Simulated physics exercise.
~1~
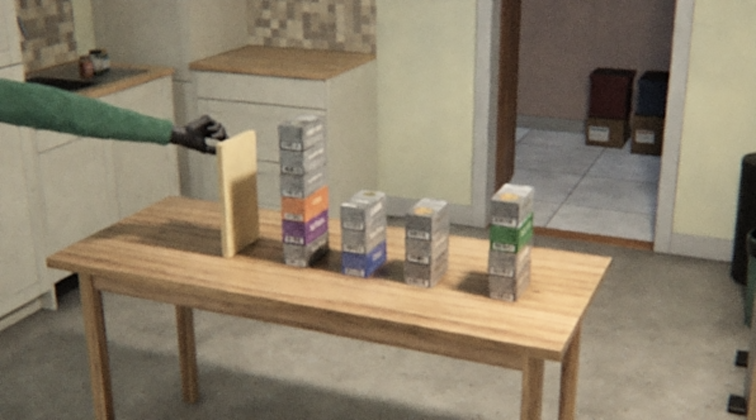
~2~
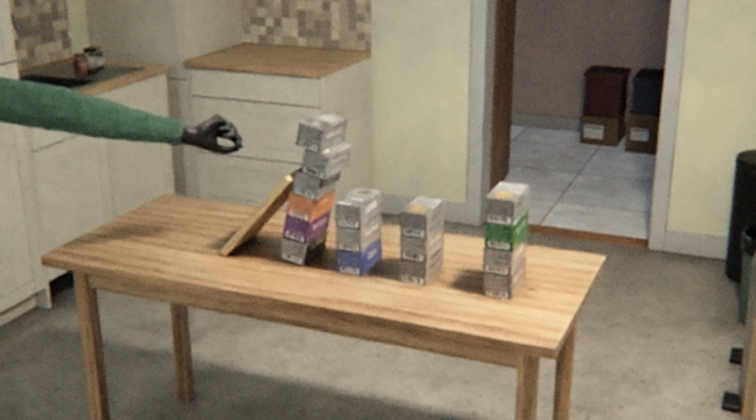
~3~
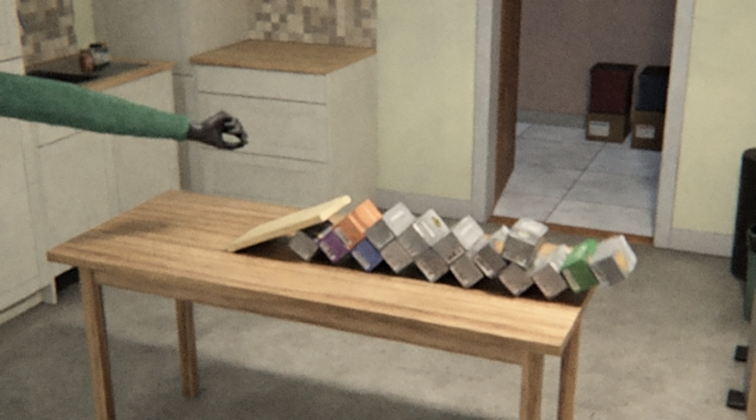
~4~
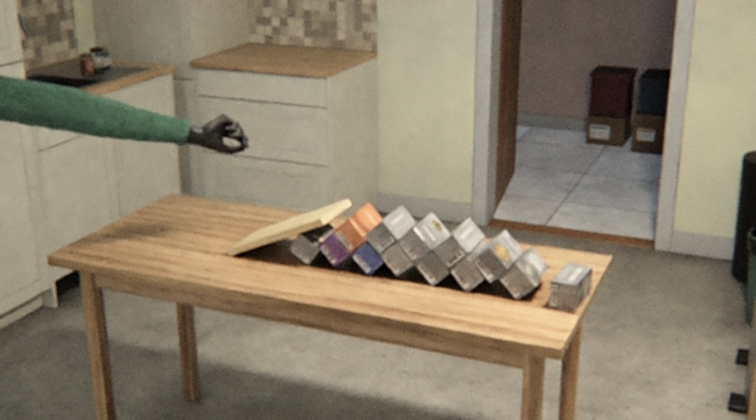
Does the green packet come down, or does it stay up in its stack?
It comes down. The toppling reaches the last stack on the right, and the green packet tips over and drops out of its place.
